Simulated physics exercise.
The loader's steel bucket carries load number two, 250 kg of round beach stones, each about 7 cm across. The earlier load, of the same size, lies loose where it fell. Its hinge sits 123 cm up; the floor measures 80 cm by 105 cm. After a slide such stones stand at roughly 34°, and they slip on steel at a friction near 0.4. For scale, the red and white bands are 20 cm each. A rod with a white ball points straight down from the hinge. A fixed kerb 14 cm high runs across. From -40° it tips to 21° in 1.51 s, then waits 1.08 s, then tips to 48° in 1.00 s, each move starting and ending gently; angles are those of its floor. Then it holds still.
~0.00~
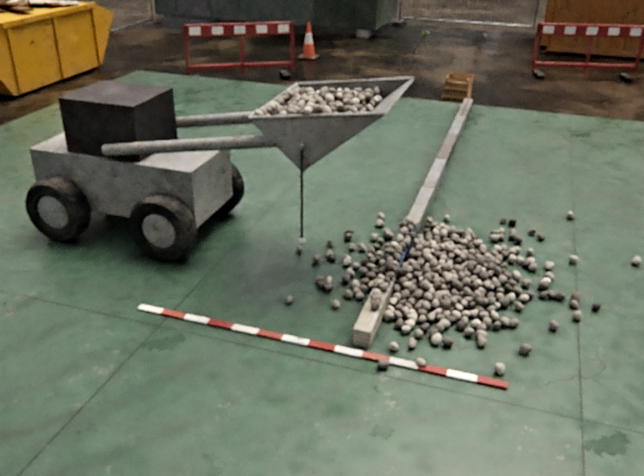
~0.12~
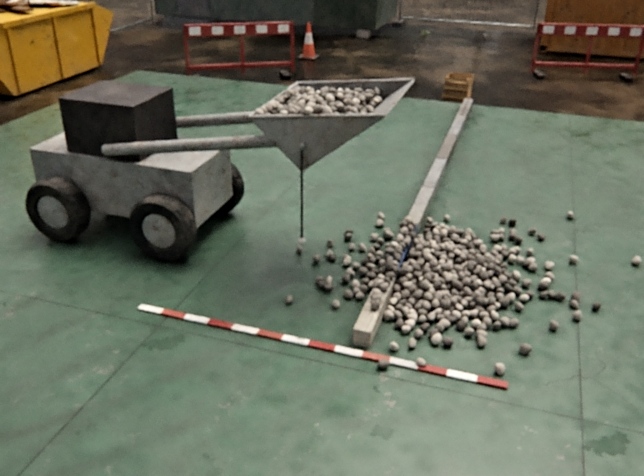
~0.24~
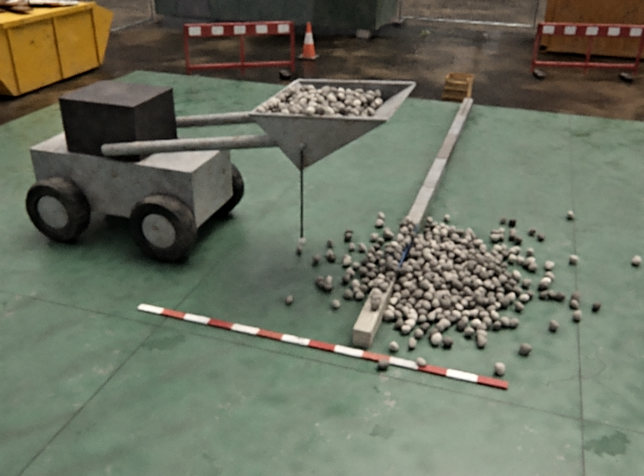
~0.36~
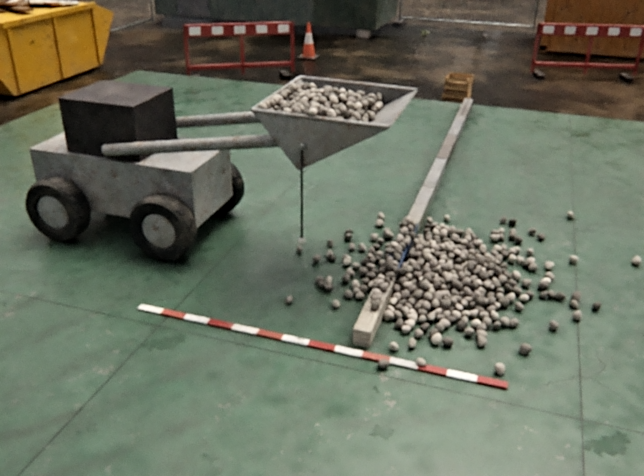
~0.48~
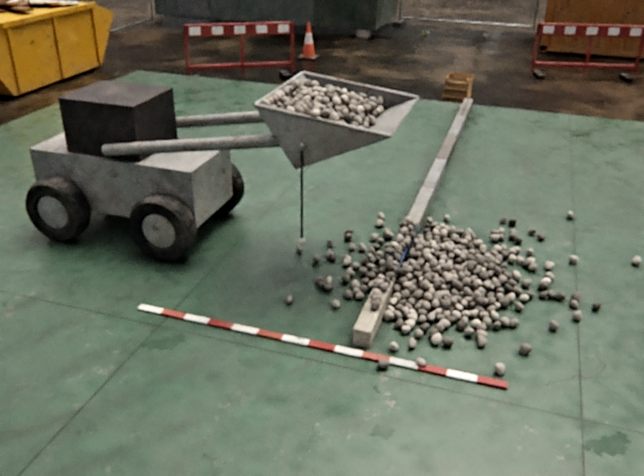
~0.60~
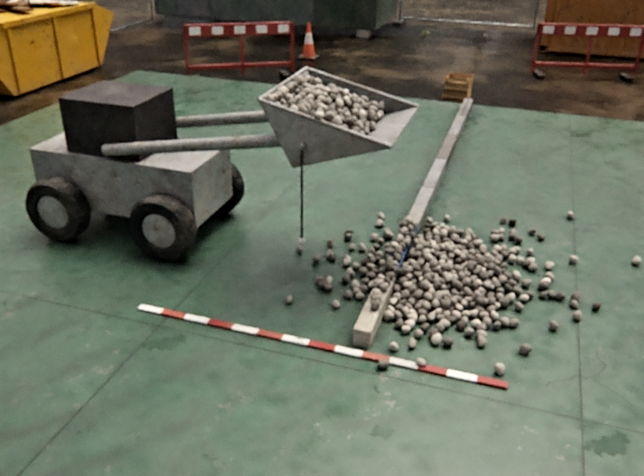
The clip shows a grey, four-wheeled loader holding a bucket of stones beside a loose pile spread across a long kerb. The bucket slowly tilts forward, its right lip lowering and its back rising, while the loader stays still.
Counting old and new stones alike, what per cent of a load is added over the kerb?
About 98 per cent.
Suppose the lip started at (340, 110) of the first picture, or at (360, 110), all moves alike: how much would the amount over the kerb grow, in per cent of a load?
About 45 and 85 per cent.
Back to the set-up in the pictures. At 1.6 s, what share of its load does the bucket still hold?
Roughly 80 per cent is still inside.
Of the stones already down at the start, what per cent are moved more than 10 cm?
Roughly 15 per cent of them.
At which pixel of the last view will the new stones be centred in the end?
Near (445, 262).
After 1.1 s the floor is at 11°; in per cent of one load, 100 in the bucket, 17 on this side of the kerb, 83 over the kerb; the foremost stones are at (610, 294).
After 1.6 s the floor is at 21°; in per cent of one load, 82 in the bucket, 28 on this side of the kerb, 91 over the kerb; the foremost stones are at (610, 294).
After 4.0 s the floor is at 48°; in per cent of one load, 0 in the bucket, 19 on this side of the kerb, 181 over the kerb; the foremost stones are at (610, 294).
After 6.5 s the floor is at 48°; in per cent of one load, 0 in the bucket, 19 on this side of the kerb, 181 over the kerb; the foremost stones are at (610, 294). Net gain over the kerb, 98.
